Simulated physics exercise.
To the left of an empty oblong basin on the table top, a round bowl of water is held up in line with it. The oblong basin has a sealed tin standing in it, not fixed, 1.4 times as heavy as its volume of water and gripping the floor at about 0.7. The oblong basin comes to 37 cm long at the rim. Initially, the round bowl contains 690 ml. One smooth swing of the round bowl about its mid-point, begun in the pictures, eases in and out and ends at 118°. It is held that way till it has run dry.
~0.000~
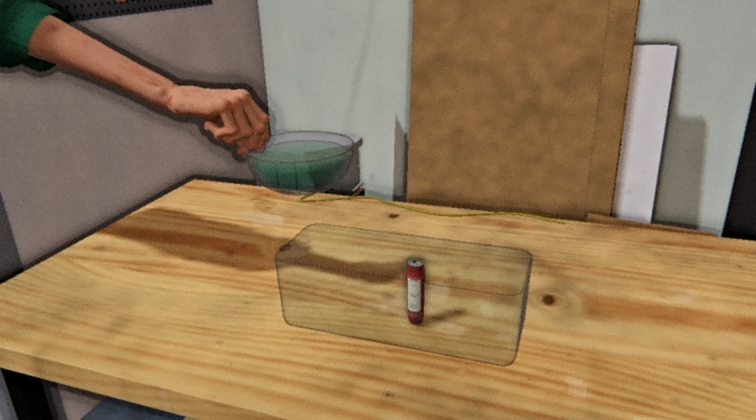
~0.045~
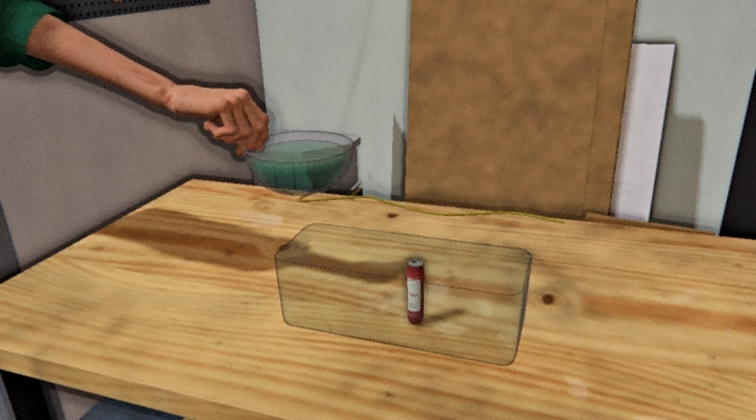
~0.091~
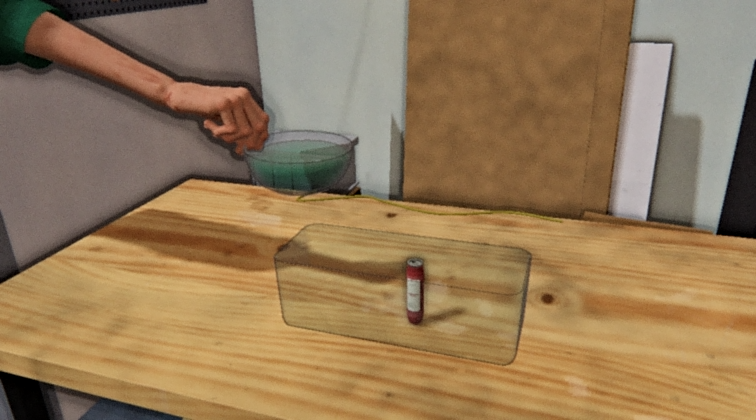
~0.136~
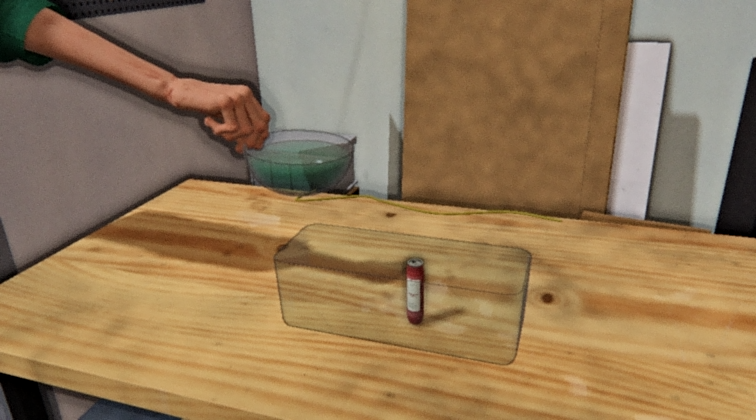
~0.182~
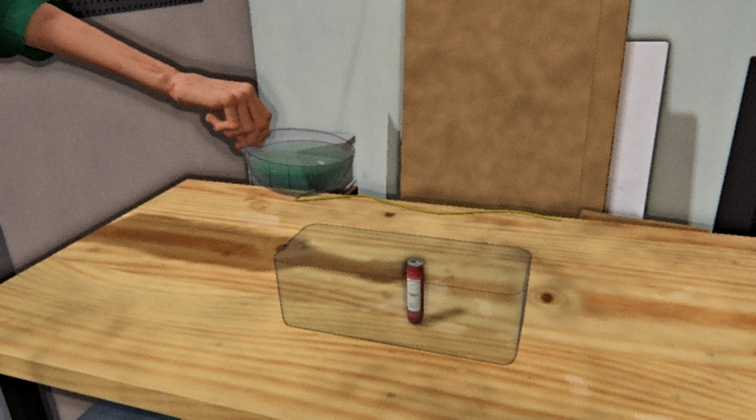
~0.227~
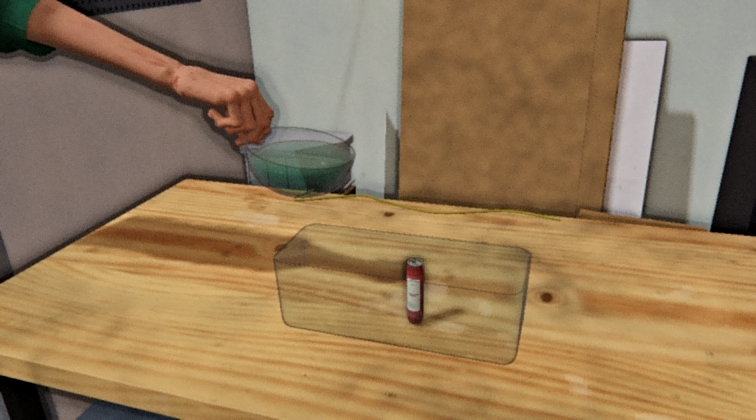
At first, a hand holds a round bowl of greenish water nearly level at the left, behind an empty, clear oblong basin on a wooden table, with a small red tin standing by it. Then the hand slowly tilts the bowl slightly, while the basin and tin stay still.
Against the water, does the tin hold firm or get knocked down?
It holds firm.
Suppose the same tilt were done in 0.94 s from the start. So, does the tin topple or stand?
Then it keeps standing.
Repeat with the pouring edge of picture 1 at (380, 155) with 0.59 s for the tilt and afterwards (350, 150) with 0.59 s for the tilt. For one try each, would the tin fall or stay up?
Try 1: Tipped over; try 2: Still standing.
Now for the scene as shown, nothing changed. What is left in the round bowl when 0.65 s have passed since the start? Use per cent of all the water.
Around 28 percent.
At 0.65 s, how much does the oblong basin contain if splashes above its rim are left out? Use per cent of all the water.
34 %, give or take.
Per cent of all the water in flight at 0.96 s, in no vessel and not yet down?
Airborne share: Near 2 %.
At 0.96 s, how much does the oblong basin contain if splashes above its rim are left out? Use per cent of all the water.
The share is close to 98 percent.
After 0.65 s the tilt is 72° and 28 per cent is still to pour; the tin stands where it began.
After 0.96 s the tilt is 111° and 0 per cent is still to pour; the tin stands where it began.
After 1.29 s the tilt is 118° and 0 per cent is still to pour; the tin stands where it began.
After 1.64 s the tilt is 118° and 0 per cent is still to pour; the tin stands where it began.
In the end the tin stands where it began.
